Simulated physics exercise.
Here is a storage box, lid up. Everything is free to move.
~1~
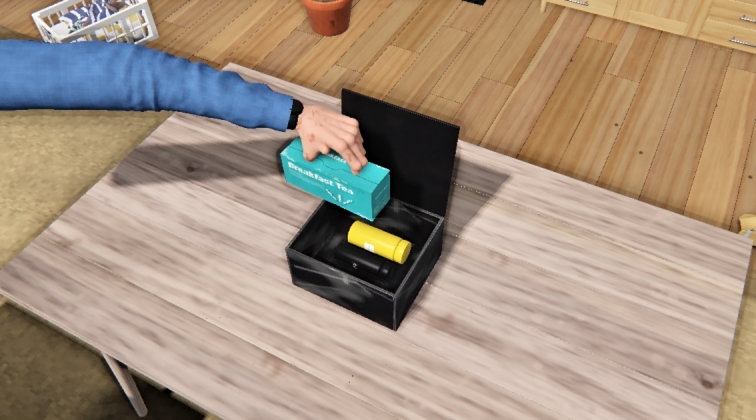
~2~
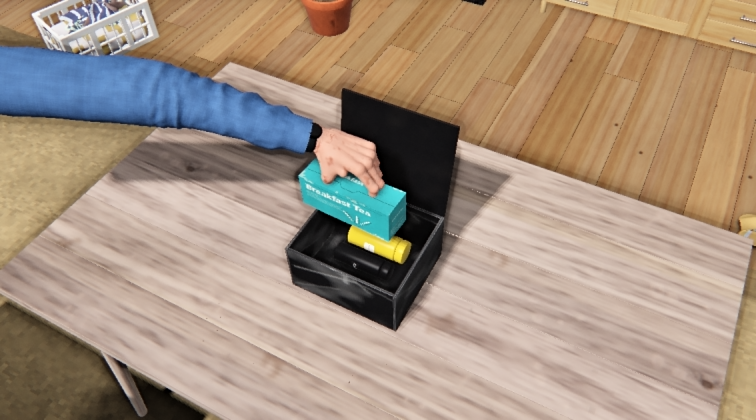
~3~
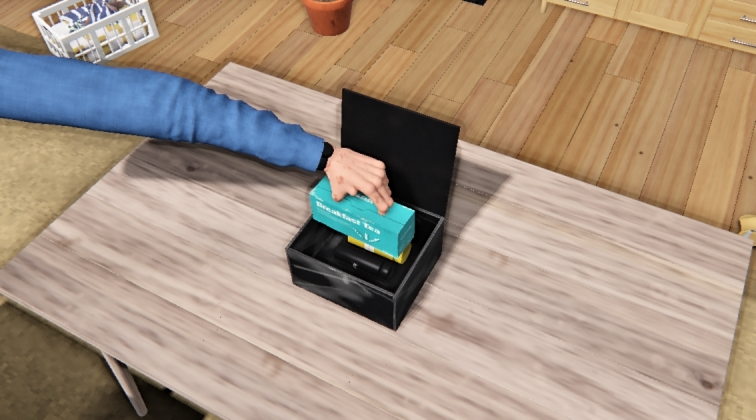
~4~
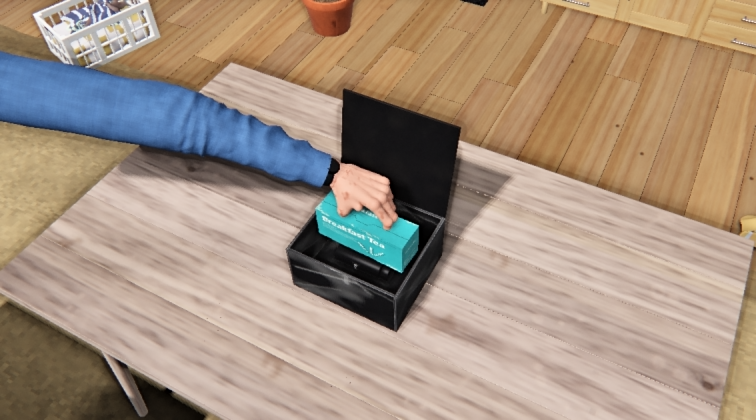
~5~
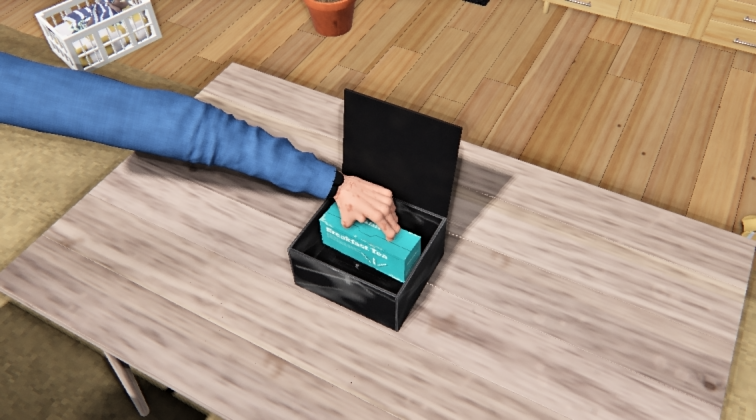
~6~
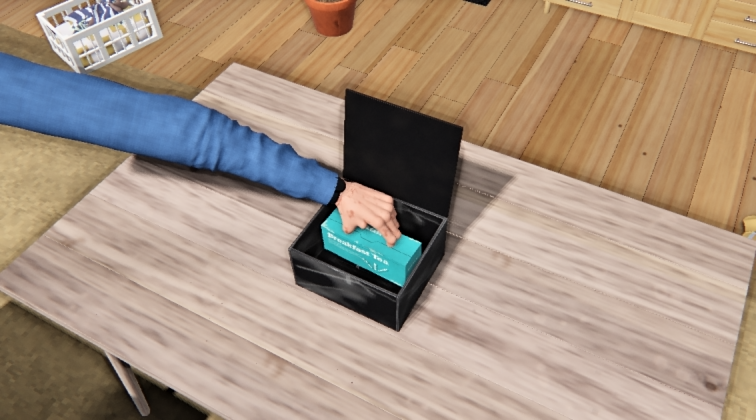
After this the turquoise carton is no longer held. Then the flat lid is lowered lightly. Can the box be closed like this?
Outcome: The lid sits on the rim.
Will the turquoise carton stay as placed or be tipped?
The turquoise carton tips.
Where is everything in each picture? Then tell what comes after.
On its way; turquoise carton (336, 176); yellow shaker (379, 242), in the first picture.
On its way; turquoise carton (353, 198); yellow shaker (379, 242), in the second picture.
On its way; turquoise carton (362, 215), in the third picture.
On its way; turquoise carton (367, 230), in the fourth picture.
On its way; turquoise carton (370, 240), in the fifth picture.
Put in, still held; turquoise carton (371, 246), in the sixth picture.
Then, 0.70 s on from there, turquoise carton on its side near (360, 281).
Then, 1.60 s on from there, lid 57° above the rim; turquoise carton on its side near (360, 281); yellow shaker shifted a little.
Then, 2.00 s on from there, lid 13° above the rim; turquoise carton on its side near (360, 281); yellow shaker shifted a little.
In the end, lid shut; toppled in the box, turquoise carton; the other 2 unmoved. At the end, from the last picture's camera, turquoise carton near (360, 281).
